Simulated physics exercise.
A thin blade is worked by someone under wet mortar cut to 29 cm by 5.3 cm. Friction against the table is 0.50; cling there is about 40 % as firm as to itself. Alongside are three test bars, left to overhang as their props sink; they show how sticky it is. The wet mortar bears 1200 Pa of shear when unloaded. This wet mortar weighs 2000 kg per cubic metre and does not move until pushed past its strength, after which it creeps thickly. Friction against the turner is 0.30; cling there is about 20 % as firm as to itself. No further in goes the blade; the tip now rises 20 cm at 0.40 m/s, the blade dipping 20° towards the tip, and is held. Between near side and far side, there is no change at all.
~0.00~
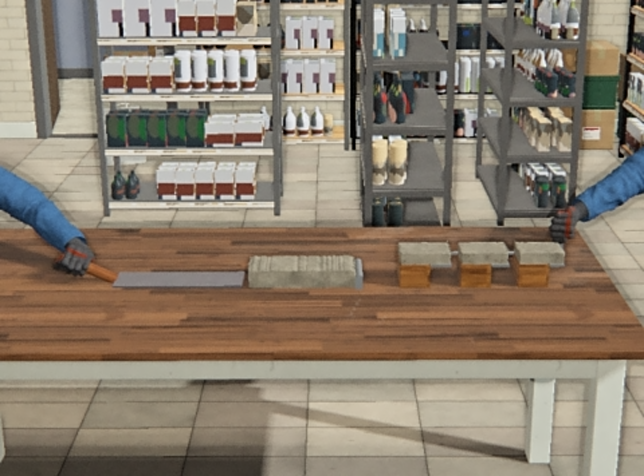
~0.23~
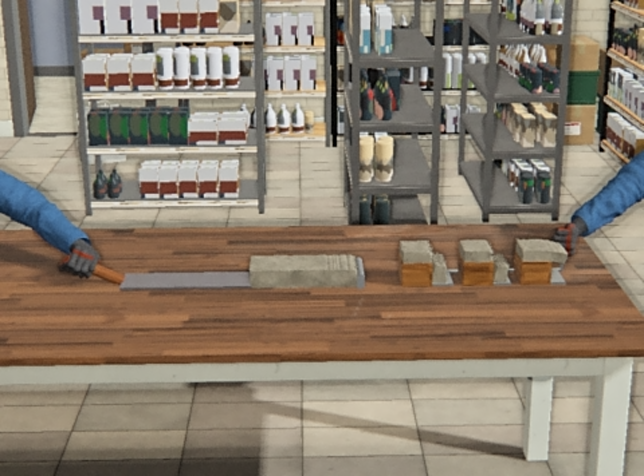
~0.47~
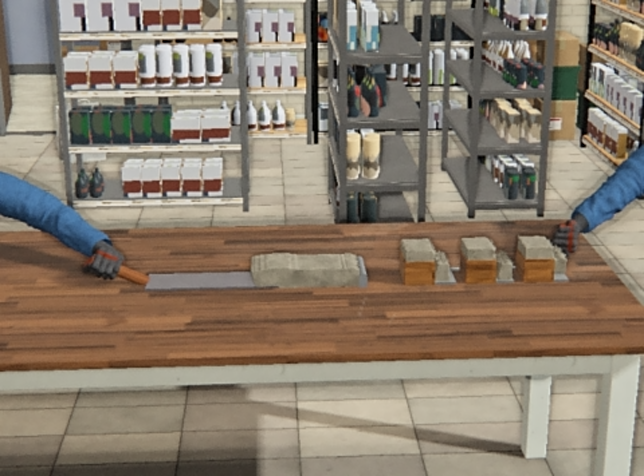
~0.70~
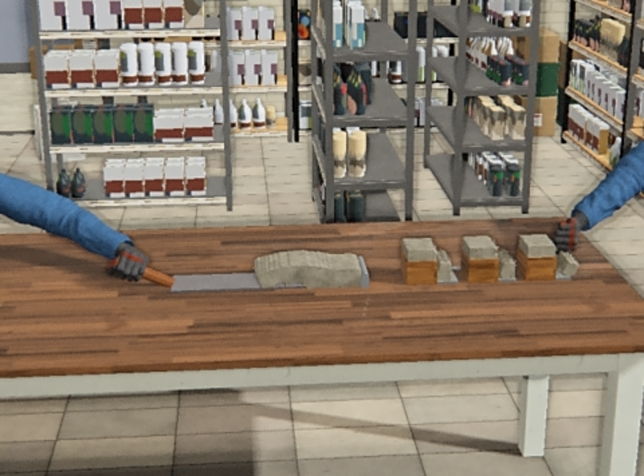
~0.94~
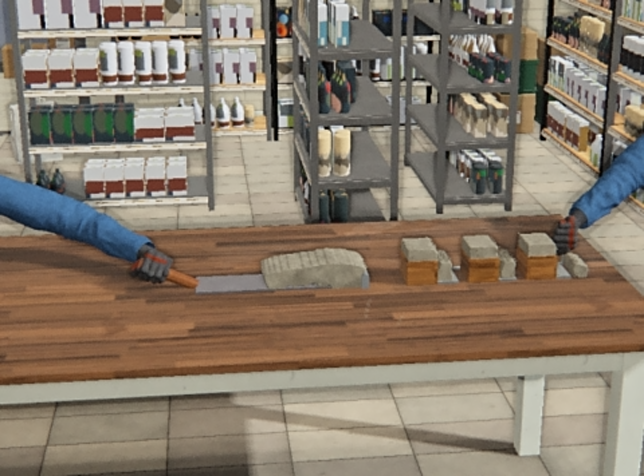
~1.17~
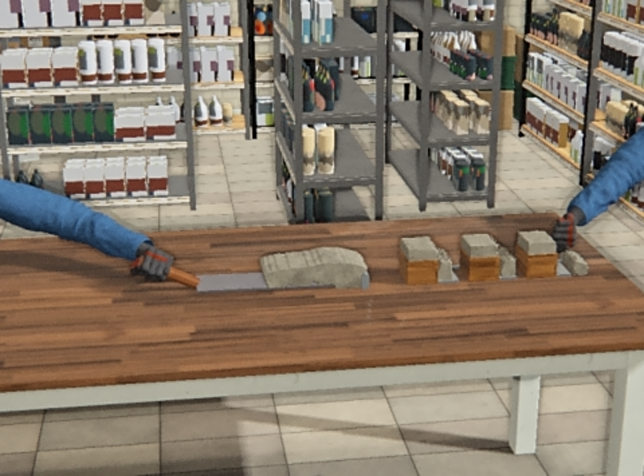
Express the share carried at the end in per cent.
The share carried at the end is near 63 %.
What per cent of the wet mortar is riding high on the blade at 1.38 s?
Roughly 30 percent at that moment.
After 1.38 s, the tip is 8.7 cm up.
After 1.63 s, the tip is 19 cm up.
After 1.88 s, the tip is 20 cm up and 63 % is riding high on the blade.
After 2.13 s, the tip is 20 cm up and 63 % is riding high on the blade.
After 2.23 s, the tip is 20 cm up and 63 % is riding high on the blade.
